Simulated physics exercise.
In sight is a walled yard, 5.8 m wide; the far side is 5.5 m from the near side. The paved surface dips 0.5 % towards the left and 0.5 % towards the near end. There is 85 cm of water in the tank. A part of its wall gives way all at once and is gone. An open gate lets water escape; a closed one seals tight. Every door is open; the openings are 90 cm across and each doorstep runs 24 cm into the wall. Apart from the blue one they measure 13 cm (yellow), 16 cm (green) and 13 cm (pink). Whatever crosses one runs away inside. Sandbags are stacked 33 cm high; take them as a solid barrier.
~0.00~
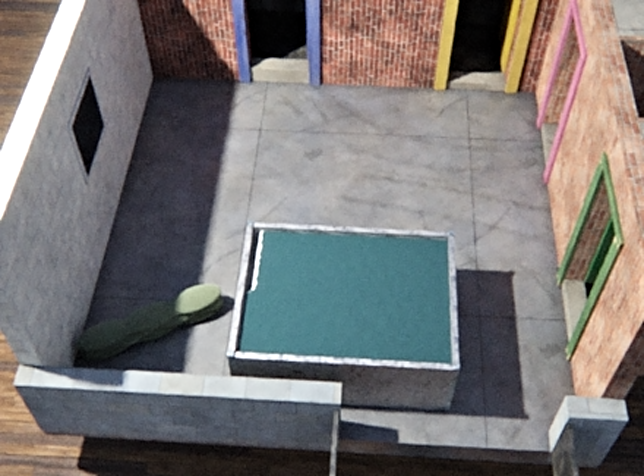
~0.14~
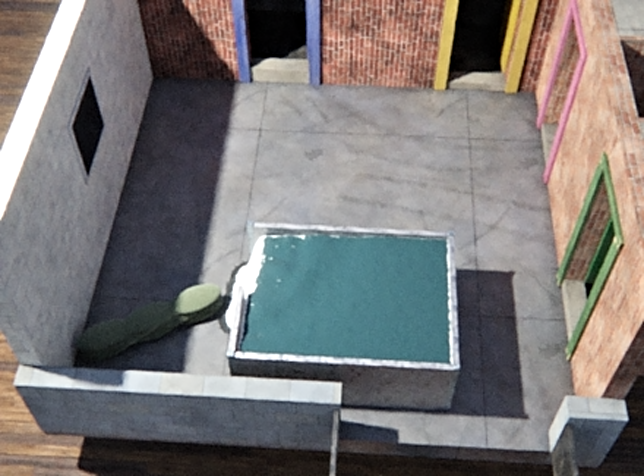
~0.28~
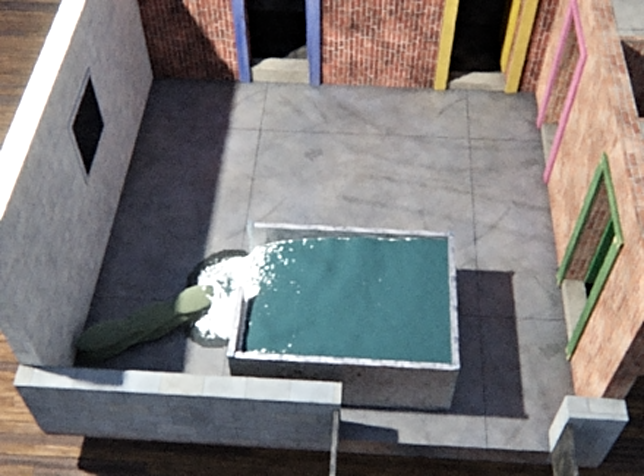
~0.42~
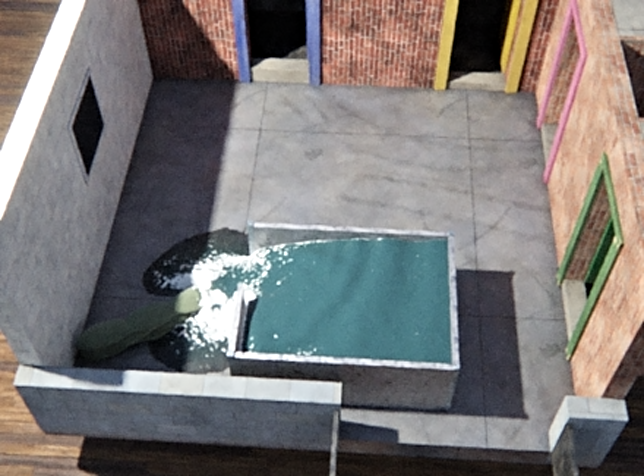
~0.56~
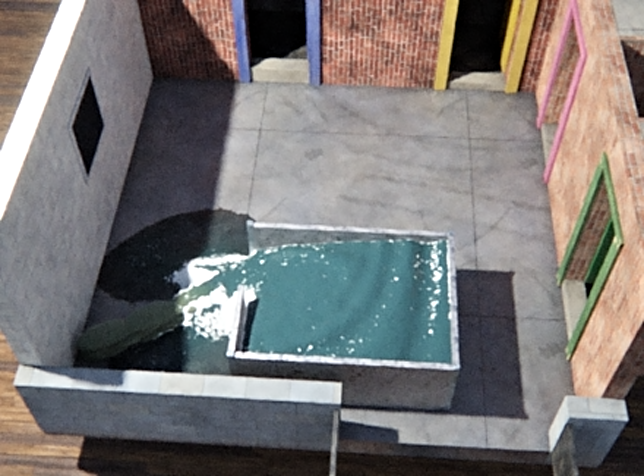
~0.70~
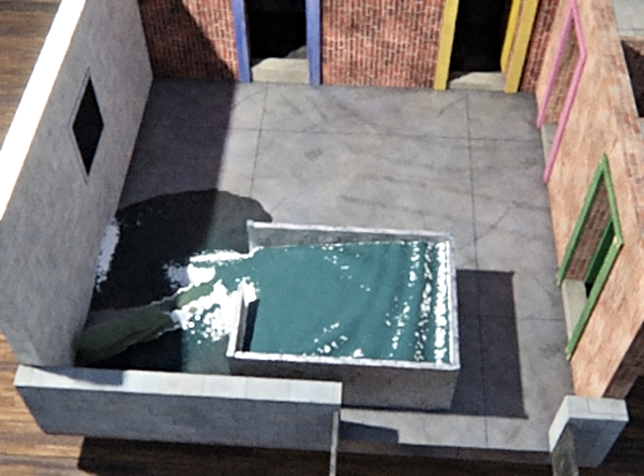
A walled yard with a grey paved floor is seen from high above by a still camera. A tank of teal water stands near the front, a green sandbag barrier lies to its left, blue and yellow door surrounds line the brick back wall, and pink and green ones the right. The tank's left side gives way, and foaming water pours out leftward, spreads around the barrier and darkens the floor to the left wall, while ripples cross the lowering tank.
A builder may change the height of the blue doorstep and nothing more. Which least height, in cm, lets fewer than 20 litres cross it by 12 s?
About 13 cm.
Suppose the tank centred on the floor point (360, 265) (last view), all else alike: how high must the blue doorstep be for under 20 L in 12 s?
About 11.0 cm.
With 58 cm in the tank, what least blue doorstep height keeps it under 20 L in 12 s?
Then roughly 7.5 cm.
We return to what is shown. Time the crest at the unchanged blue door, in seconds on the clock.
Around 4.5 s.
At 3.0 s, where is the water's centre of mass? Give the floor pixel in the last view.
At about (251, 272).
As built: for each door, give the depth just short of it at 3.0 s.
In cm: Blue 13, yellow 0, green 0, pink 0.
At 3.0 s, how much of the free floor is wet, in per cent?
About 45 per cent.
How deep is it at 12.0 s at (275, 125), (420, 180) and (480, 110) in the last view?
Roughly 4, 6 and 9 cm, in turn.
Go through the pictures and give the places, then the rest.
The tank at (347, 295) is whole and still, 85 cm deep; the blue door at (277, 29) is dry, in the first picture.
Water pours out at (252, 287) and has run 0.3 m, to (226, 321); about 8 cm deep outside, 85 cm at the back, in the second picture.
Water pours out at (252, 288) and has run 0.8 m, to (193, 286); about 14 cm deep outside, 85 cm at the back, in the third picture.
The gap is at (252, 289), the front 1.3 m out at (151, 280); the back of the tank holds 85 cm, in the fourth picture.
The front is at (105, 274), 1.9 m from the gap at (252, 288); 3.2 m2 of floor is wet, 81 cm left at the back, in the fifth picture.
The gap is at (252, 288), the front 2.1 m out at (115, 218); the back of the tank holds 72 cm; 2.4 m in a straight line remain to the blue door at (277, 29), in the sixth picture.
After 1.4 s water covers 25 % of the floor, deepest (64 cm) near (223, 304); it has not reached the blue door.
After 3.0 s water covers 45 % of the floor, deepest (42 cm) near (223, 304); 13 cm at the blue door, 0 litres in over its 25 cm doorstep.
After 12.0 s water covers 95 % of the floor, deepest (15 cm) near (64, 403); 12 cm at the blue door, 0 litres in over its 25 cm doorstep.
At the blue door as built, the water arrived by 2.2 s and peaked near 20 cm at 4.6 s.
With a doorstep of 11 cm, 46 litres would have come in within the 12 s; with 15 cm, 10 litres. So under 20 litres takes about 13 cm.
